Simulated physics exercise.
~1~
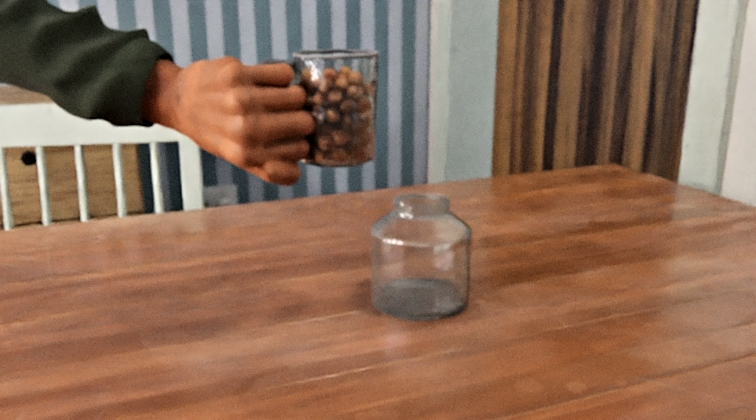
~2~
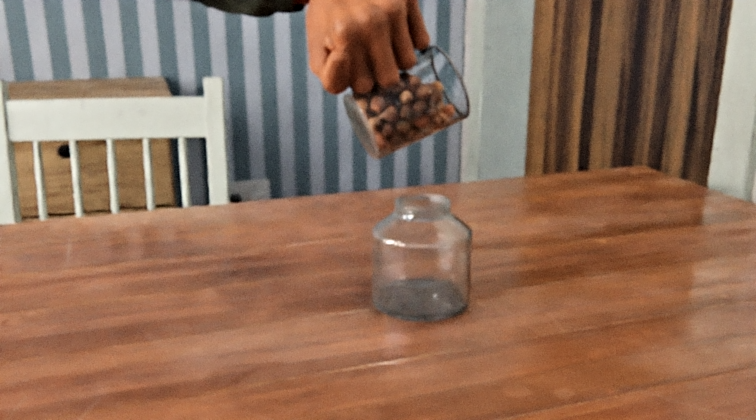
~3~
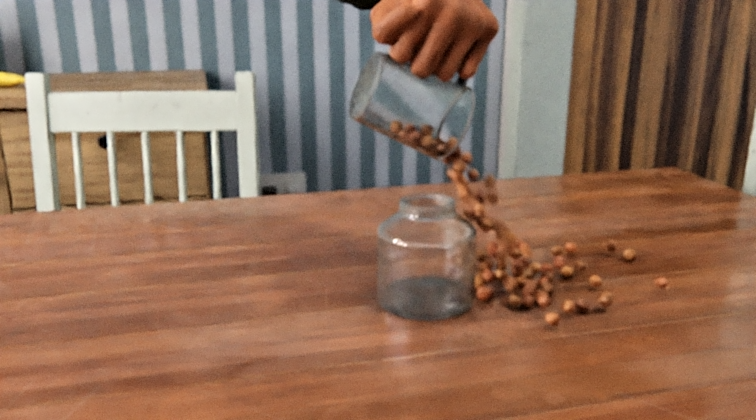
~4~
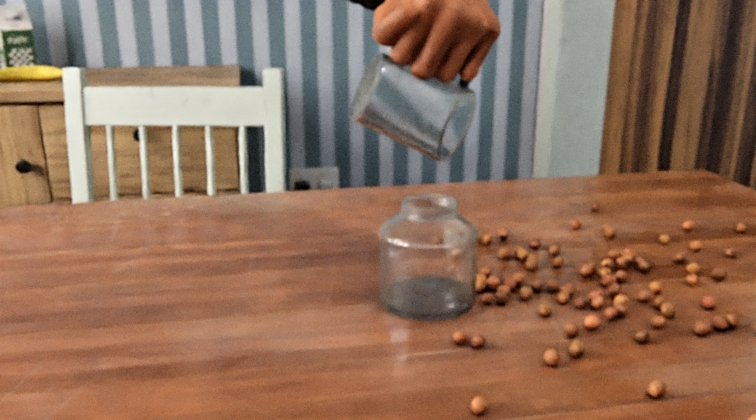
Hand tipping a clear cup of hazelnuts above a glass jar, spilling them all across the wooden table, leaving both vessels empty.
